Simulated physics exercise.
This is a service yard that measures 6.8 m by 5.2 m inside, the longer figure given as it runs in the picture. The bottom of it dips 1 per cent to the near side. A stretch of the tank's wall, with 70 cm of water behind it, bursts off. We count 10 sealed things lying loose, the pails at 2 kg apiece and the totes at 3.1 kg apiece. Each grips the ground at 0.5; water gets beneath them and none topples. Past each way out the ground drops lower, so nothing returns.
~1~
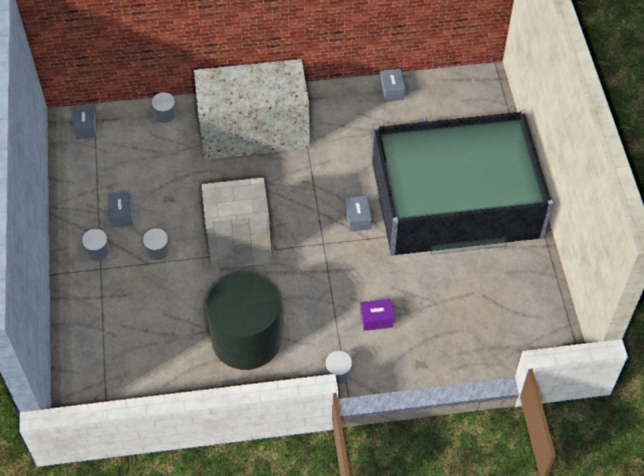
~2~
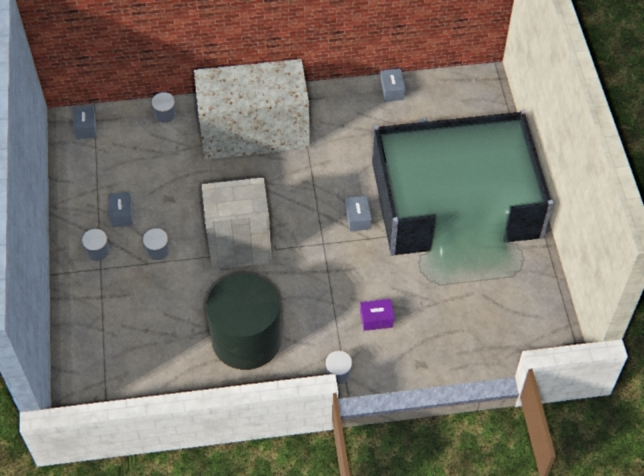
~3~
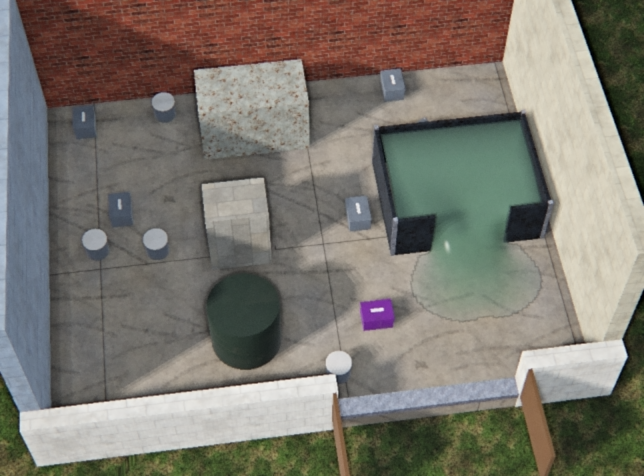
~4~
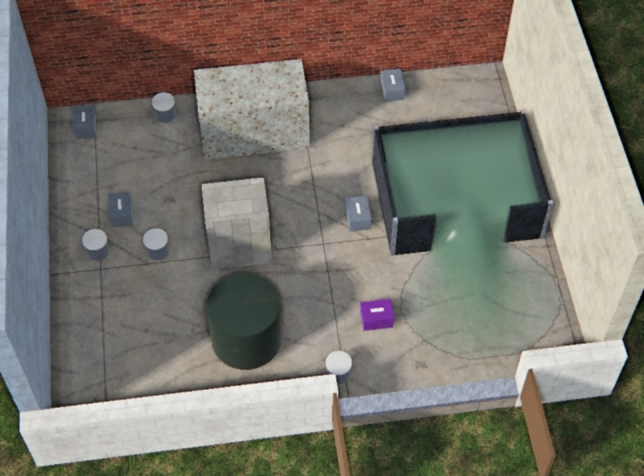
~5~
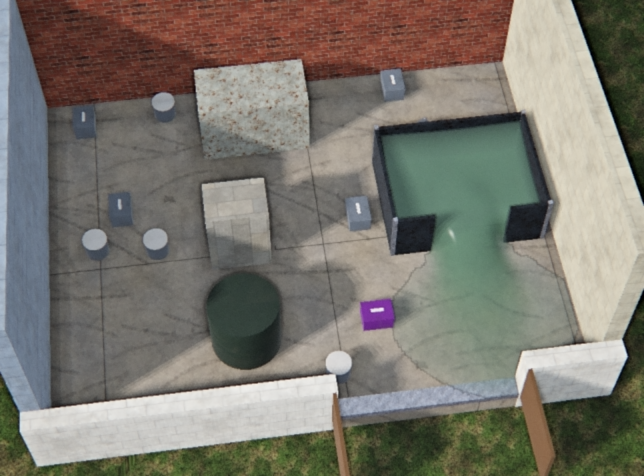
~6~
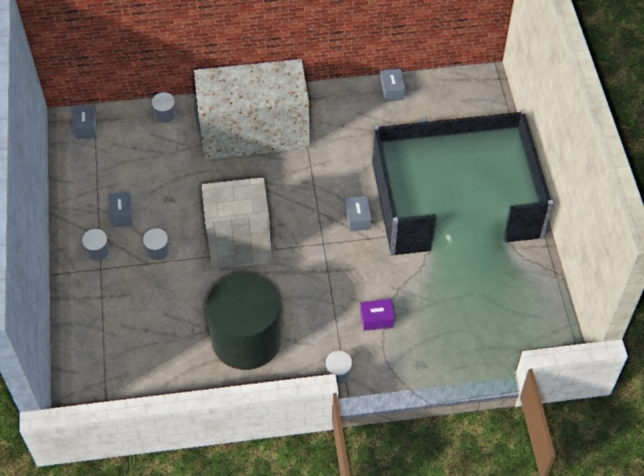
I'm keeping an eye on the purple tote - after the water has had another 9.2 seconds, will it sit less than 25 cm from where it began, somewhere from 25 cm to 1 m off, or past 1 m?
I'd bet it shuffles a short distance.
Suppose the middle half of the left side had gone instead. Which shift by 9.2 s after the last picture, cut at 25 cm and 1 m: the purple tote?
I'd say the purple tote is shoved partway.
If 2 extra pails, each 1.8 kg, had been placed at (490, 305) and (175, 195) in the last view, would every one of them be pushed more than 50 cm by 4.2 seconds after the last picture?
Well, the first one is higher and the other lower.
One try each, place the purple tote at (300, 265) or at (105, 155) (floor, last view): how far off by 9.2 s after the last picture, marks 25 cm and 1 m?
Run 1: It remains nearly still. Run 2: It remains nearly still.
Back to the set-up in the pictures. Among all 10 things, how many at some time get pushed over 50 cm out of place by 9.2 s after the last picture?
That adds up to 2.
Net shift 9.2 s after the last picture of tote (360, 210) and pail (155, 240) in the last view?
Taken in order, the shifts are 0 cm and 0 cm.
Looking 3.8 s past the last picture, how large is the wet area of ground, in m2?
Flooded: Near 12 m2.
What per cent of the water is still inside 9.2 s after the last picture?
Still held: Near 28 %.
Then, 1.2 s after the last picture the purple tote is near (338, 315), 0.5 m from its start, aground; 0 of 10 are out; 0 afloat.
Then, 3.8 s after the last picture the purple tote is near (338, 315), 0.5 m from its start, aground; 0 of 10 are out; 0 afloat.
Then, 6.2 s after the last picture the purple tote is near (336, 315), 0.5 m from its start, aground; 0 of 10 are out; 0 afloat.
Then, 9.2 s after the last picture the purple tote is near (335, 315), 0.5 m from its start, aground; 0 of 10 are out; 0 afloat.
